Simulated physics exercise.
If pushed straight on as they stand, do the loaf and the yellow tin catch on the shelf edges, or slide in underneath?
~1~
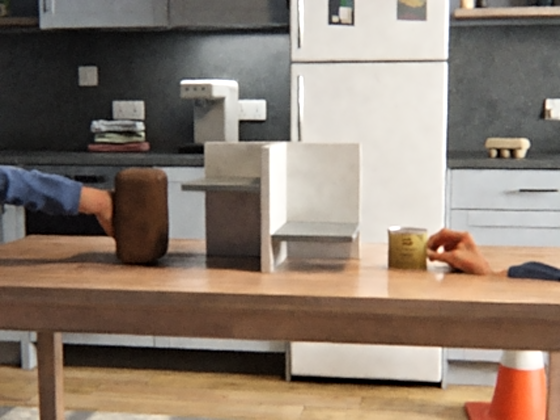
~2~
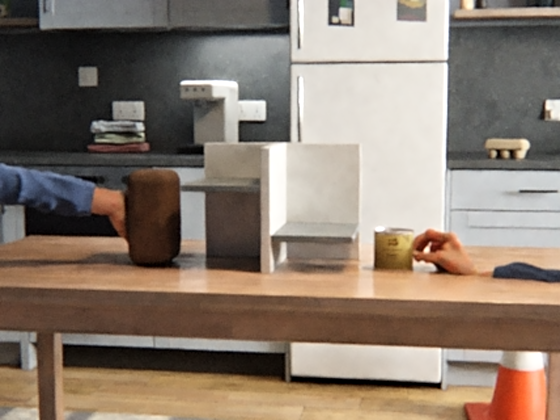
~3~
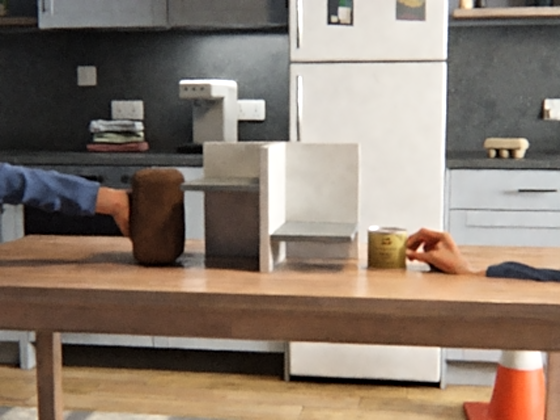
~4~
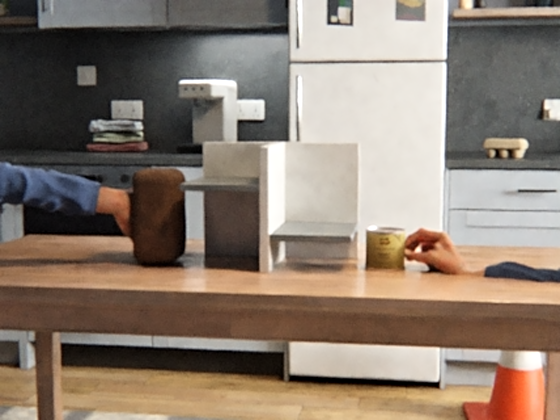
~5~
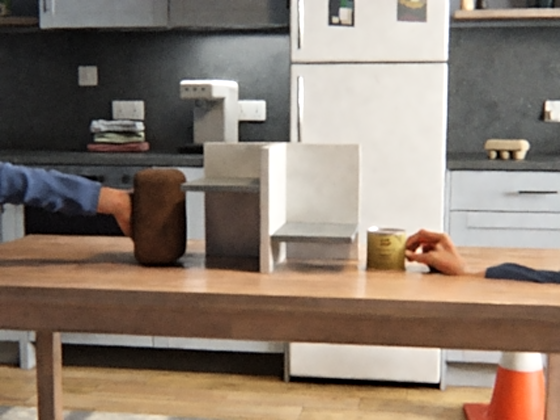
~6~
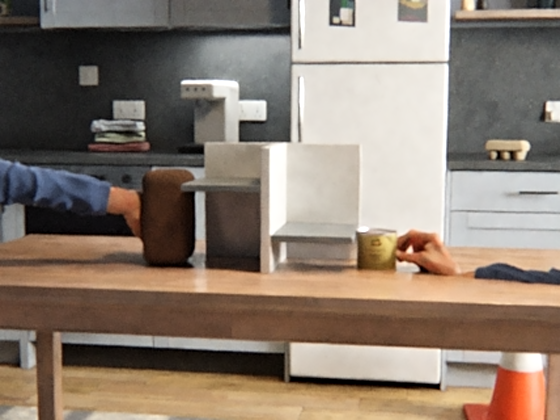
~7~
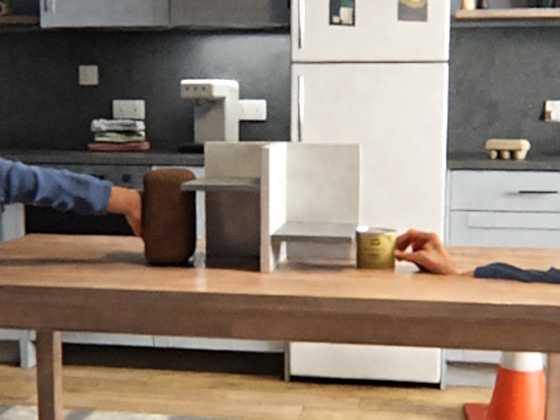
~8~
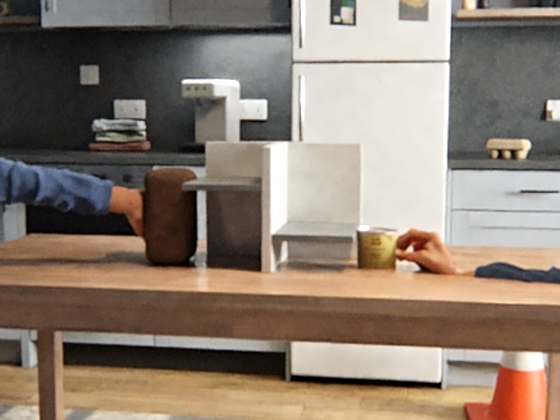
Both the loaf and the yellow tin catch on the edges, as each stands too tall for the opening under its shelf.
